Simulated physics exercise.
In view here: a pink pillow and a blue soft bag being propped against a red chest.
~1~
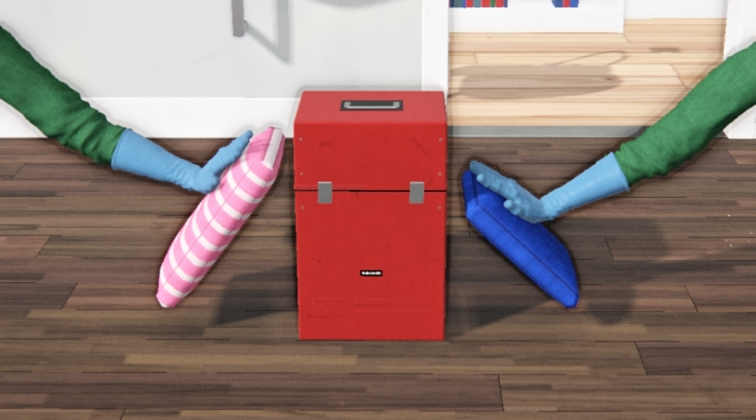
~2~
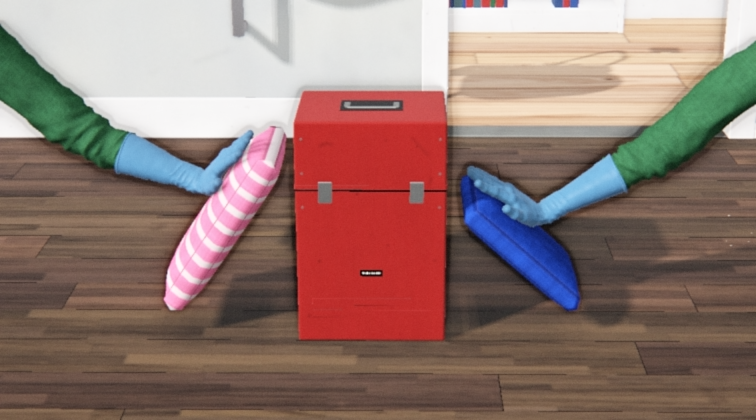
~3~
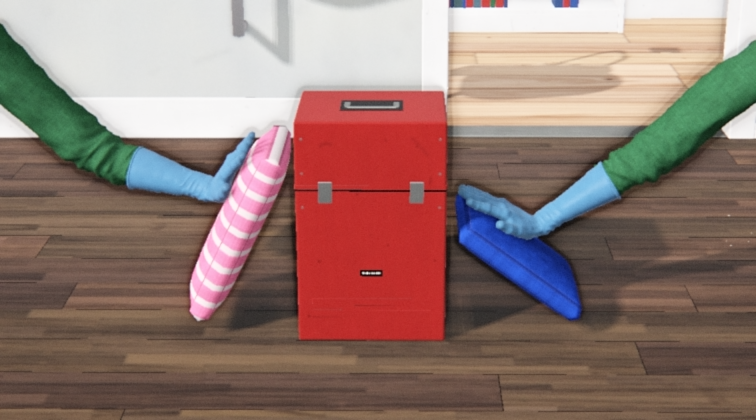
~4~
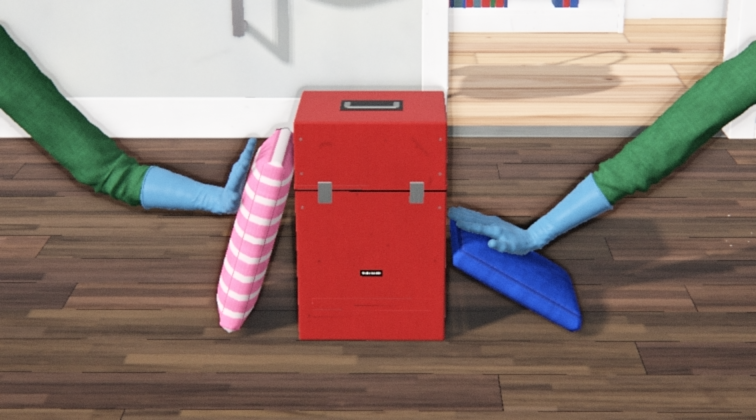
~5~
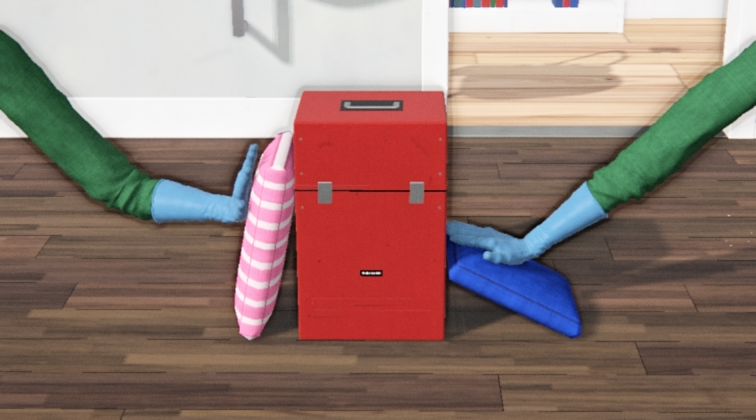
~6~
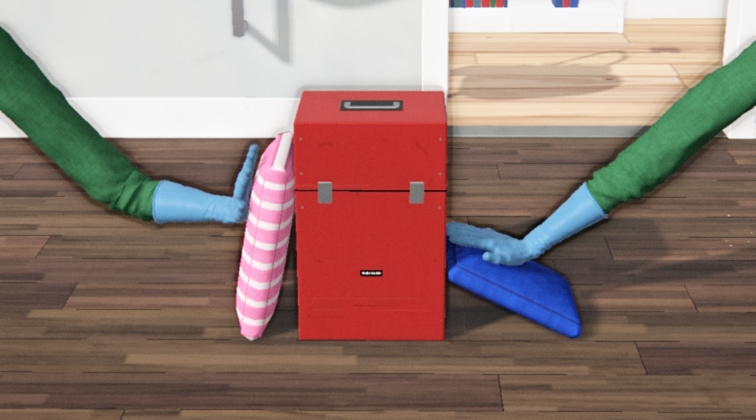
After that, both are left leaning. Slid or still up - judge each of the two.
My guess is the pink pillow won't come down; my guess is the blue soft bag will come down.
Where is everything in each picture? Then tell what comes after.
Pillow foot (166, 302), head (267, 167); soft bag foot (572, 303), head (472, 212), in the first frame.
Pillow foot (174, 305); soft bag foot (573, 306), in the second frame.
Pillow foot (200, 315); soft bag foot (575, 315), in the third frame.
Pillow foot (230, 327); soft bag foot (576, 326), in the fourth frame.
Pillow foot (251, 335); soft bag foot (577, 332), in the fifth frame.
Pillow foot (252, 335), head (278, 171), almost upright; soft bag foot (577, 333), head (453, 274), at a low slant, in the sixth frame.
Then, 0.24 s after the last picture, pillow leaning near (269, 235); soft bag flat on the floor near (518, 303).
Then, 0.44 s after the last picture, pillow leaning near (270, 235); soft bag flat on the floor near (515, 303).
At rest, pillow leaning near (270, 235); soft bag flat on the floor near (515, 303). The pink pillow remains propped up and the blue soft bag slips and lies down.
